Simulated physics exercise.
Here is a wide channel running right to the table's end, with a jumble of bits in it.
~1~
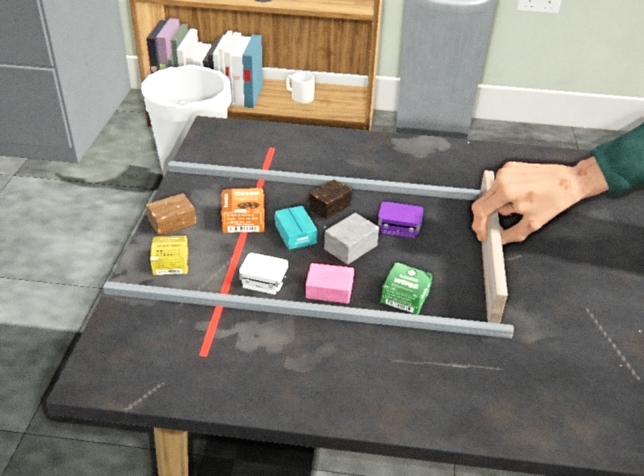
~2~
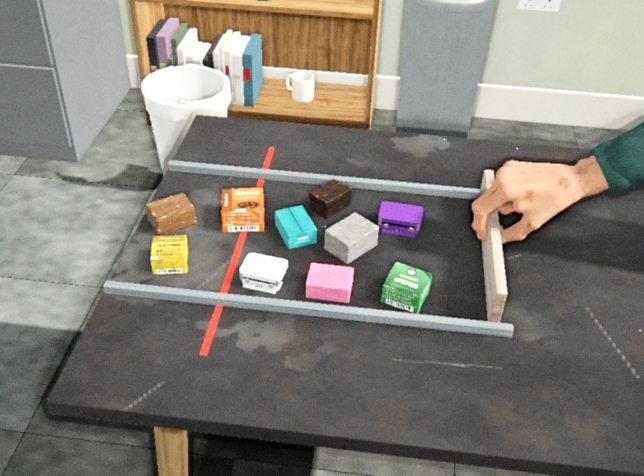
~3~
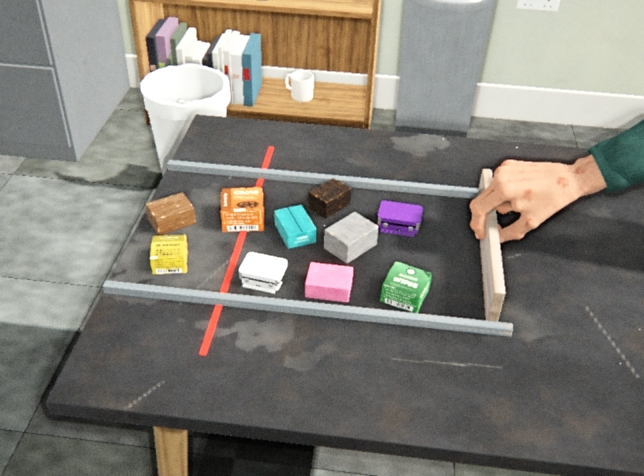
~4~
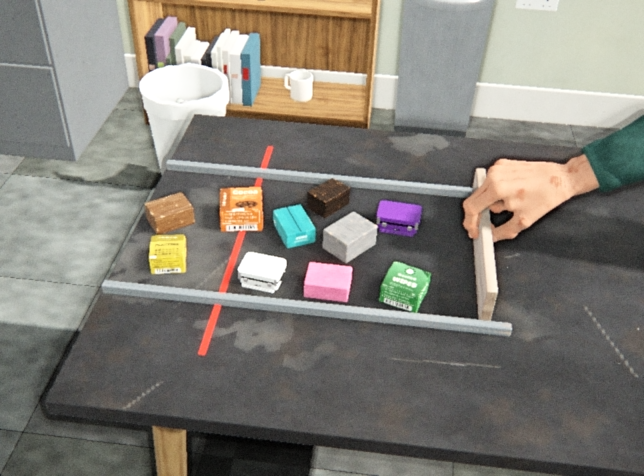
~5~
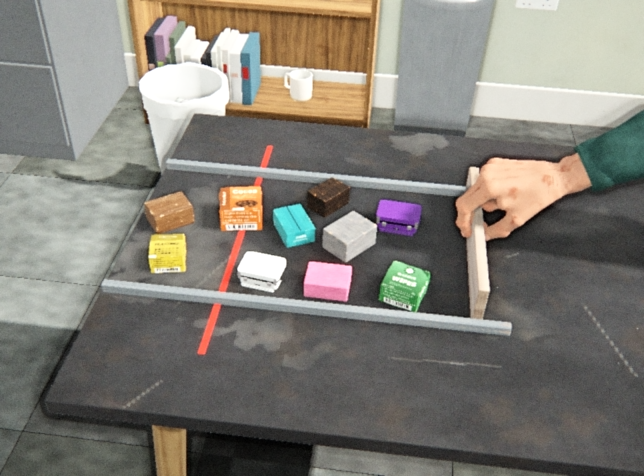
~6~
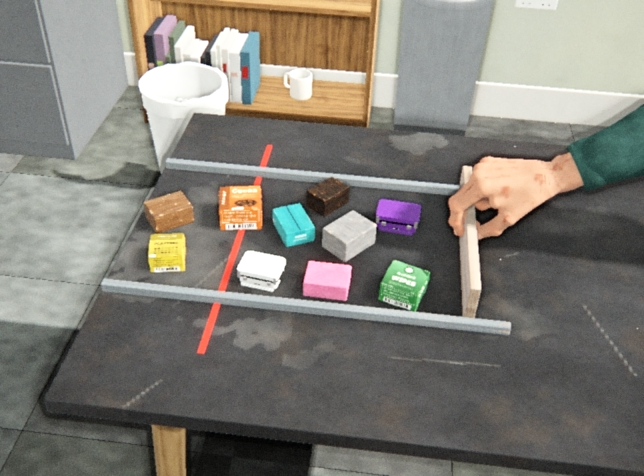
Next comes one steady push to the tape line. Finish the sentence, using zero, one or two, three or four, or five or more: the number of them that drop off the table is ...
The number that drop off the table is one or two.
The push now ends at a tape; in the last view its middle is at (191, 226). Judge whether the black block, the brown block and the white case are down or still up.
Going in order, the black block keeps its spot, then the brown block goes off the edge, then the white case goes off the edge.
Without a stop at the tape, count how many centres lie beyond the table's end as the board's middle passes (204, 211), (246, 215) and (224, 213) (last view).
4, 2 and 4.
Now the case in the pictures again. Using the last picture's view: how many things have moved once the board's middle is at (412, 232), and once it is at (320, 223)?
The first number is 2, the next one 8.
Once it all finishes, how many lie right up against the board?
Number in contact with it: 4.
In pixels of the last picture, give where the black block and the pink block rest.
The black block stops around (238, 180); the pink block around (167, 264).
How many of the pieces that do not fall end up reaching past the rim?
That adds up to 2.
Soon after, none off yet; brown block at rest near (169, 212); yellow box at rest near (167, 253); orange box at rest near (241, 208).
Then, none off yet; brown block moved about its own width near (142, 210); yellow box moved about its own width near (131, 244); orange box moved about its own width near (183, 205).
At rest, the number that fall off is one or two; fallen, yellow box and brown block.
